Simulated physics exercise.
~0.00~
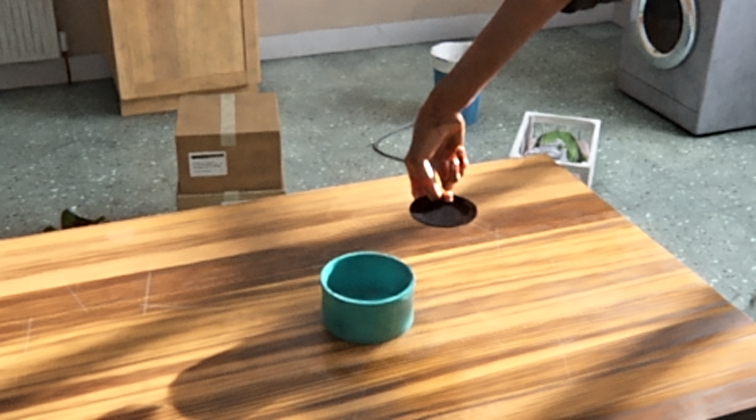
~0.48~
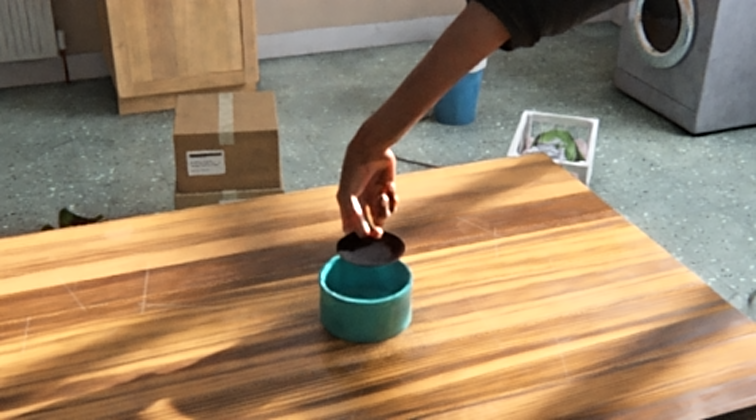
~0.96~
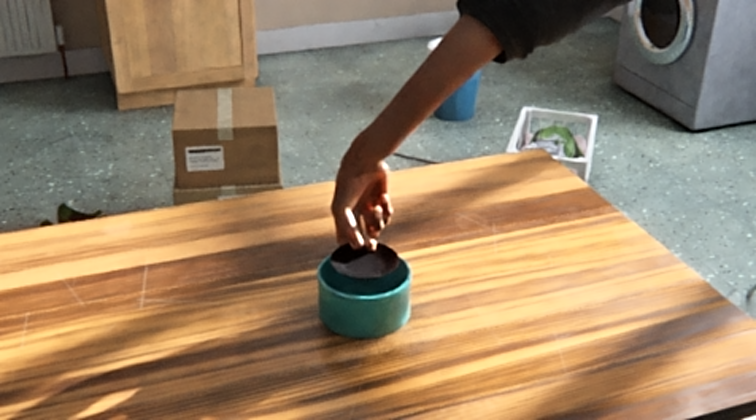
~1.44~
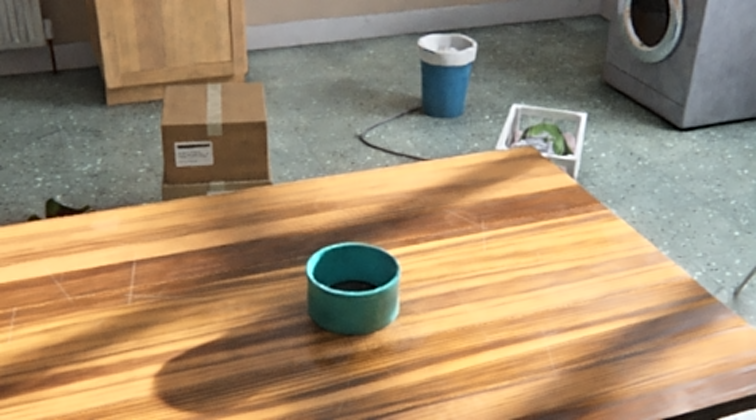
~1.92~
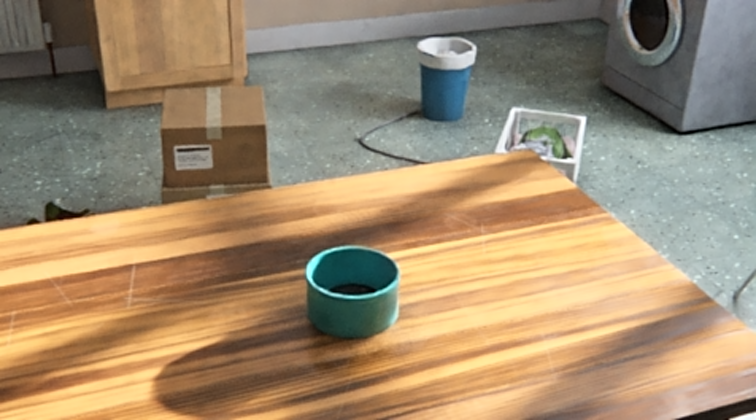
A sunlit room with a speckled green floor is seen from above one end of a striped wooden table, the view swaying slightly. A teal, round, open container stands on the table, with a cardboard box, a blue bin, a white crate and a grey washing machine behind. A hand reaching in from the upper right holds a thin black plate beyond the container. It carries the plate left and down to the rim, then lowers it into the opening. The plate drops past the rim, the hand withdraws, and the dark disc rests inside the container.
